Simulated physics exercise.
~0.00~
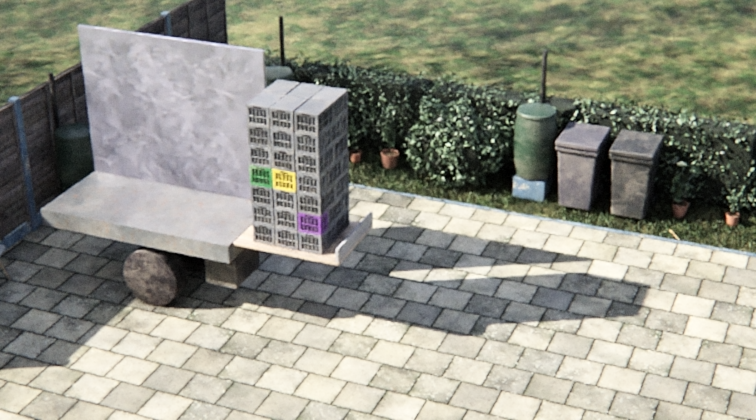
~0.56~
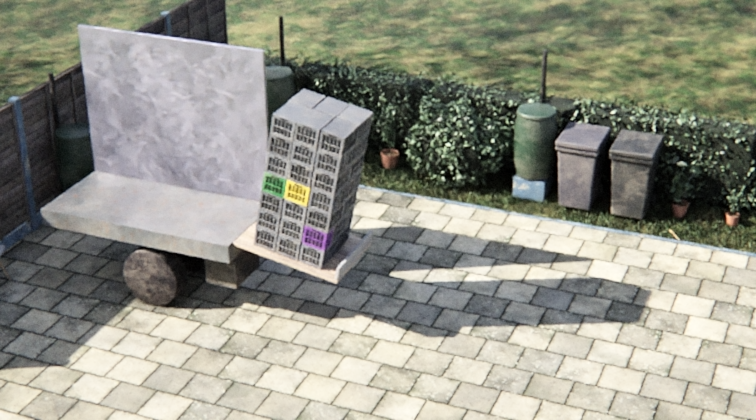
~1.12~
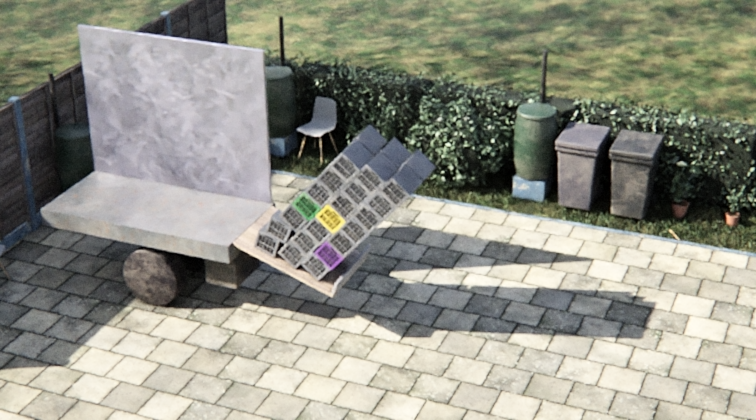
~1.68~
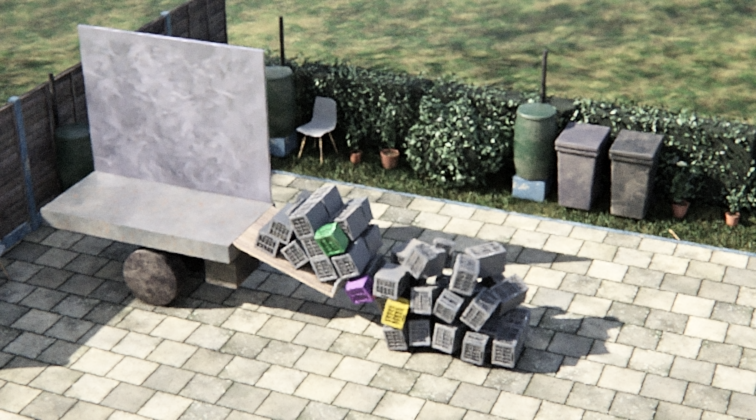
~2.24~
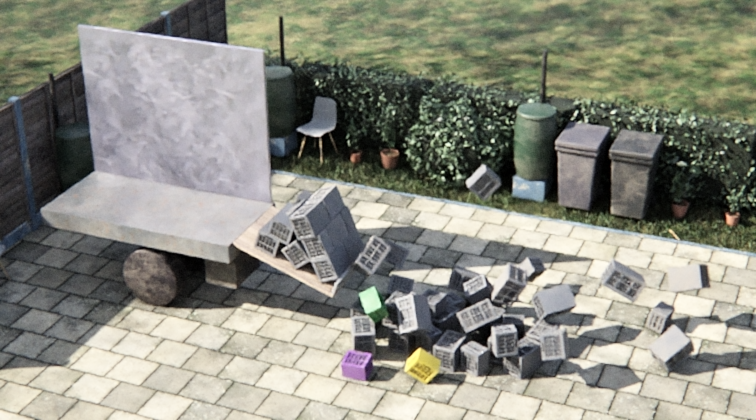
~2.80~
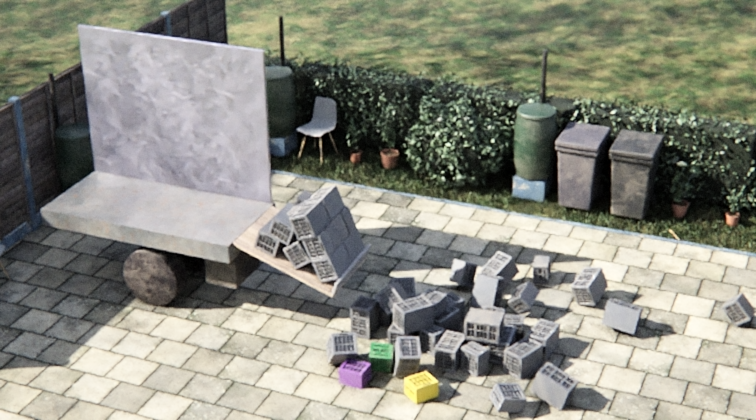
Stacked grey crates leaning and toppling off a tilting lorry platform, spilling coloured ones onto paving while some stay aboard.
